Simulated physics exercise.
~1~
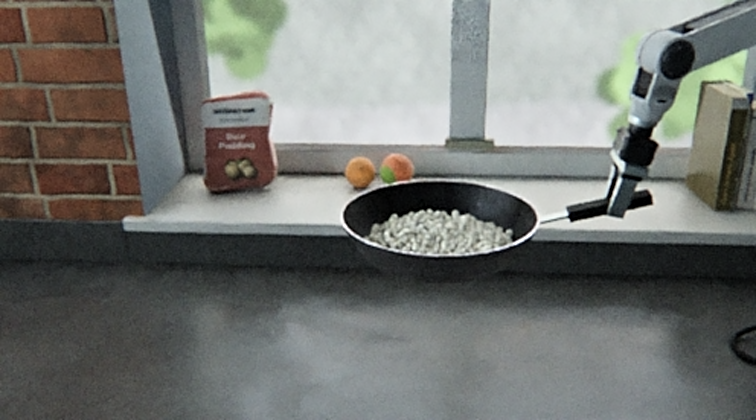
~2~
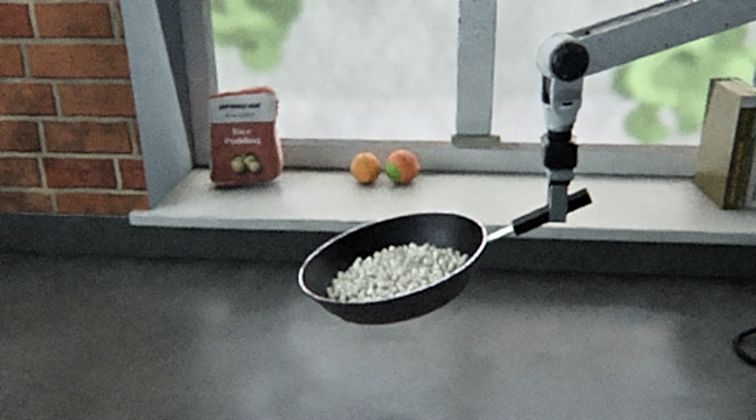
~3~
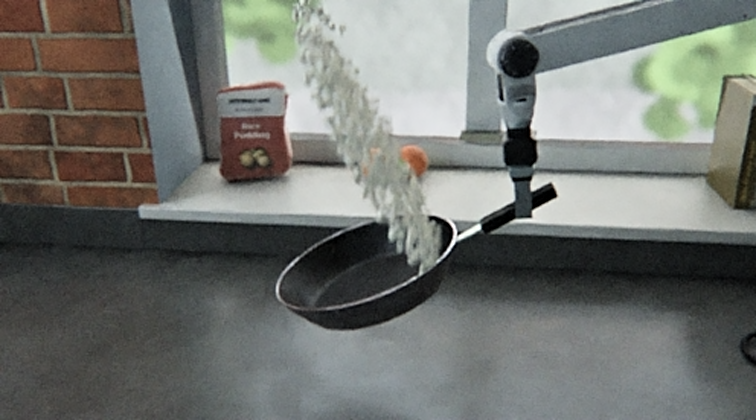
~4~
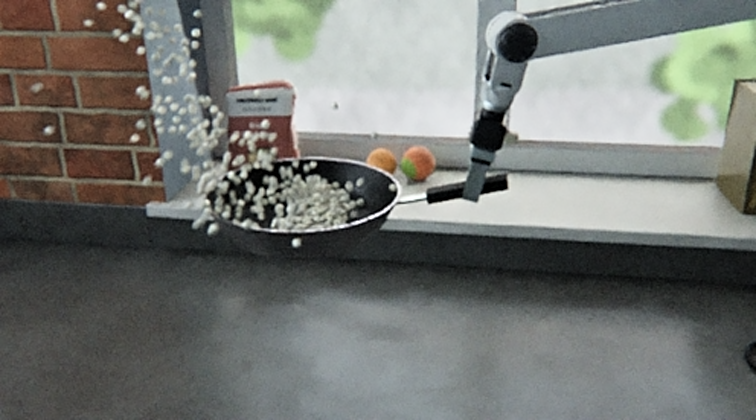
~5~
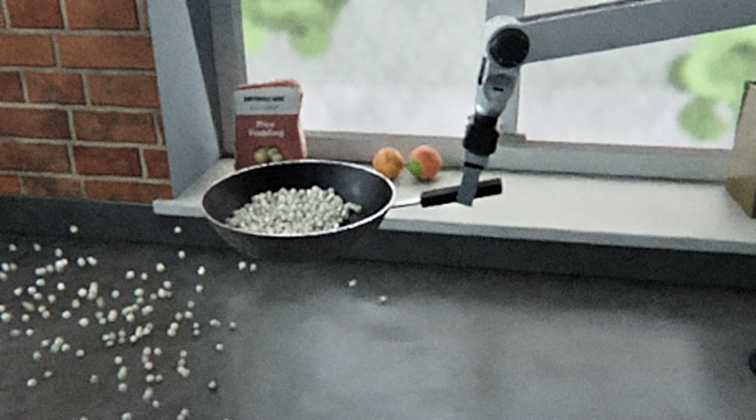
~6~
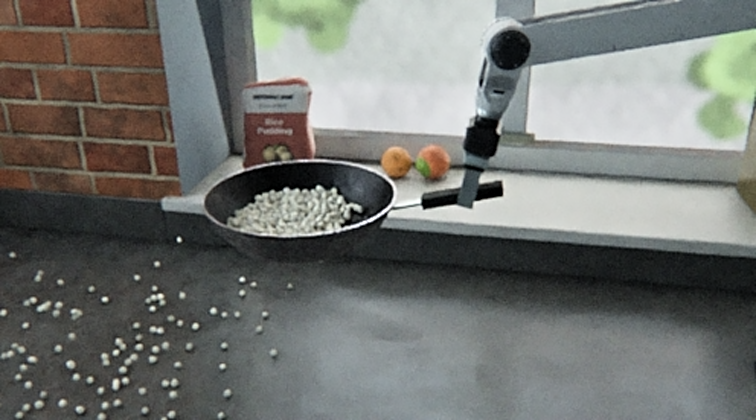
A robot arm tosses white beads from a black frying pan, catching most and spilling some.
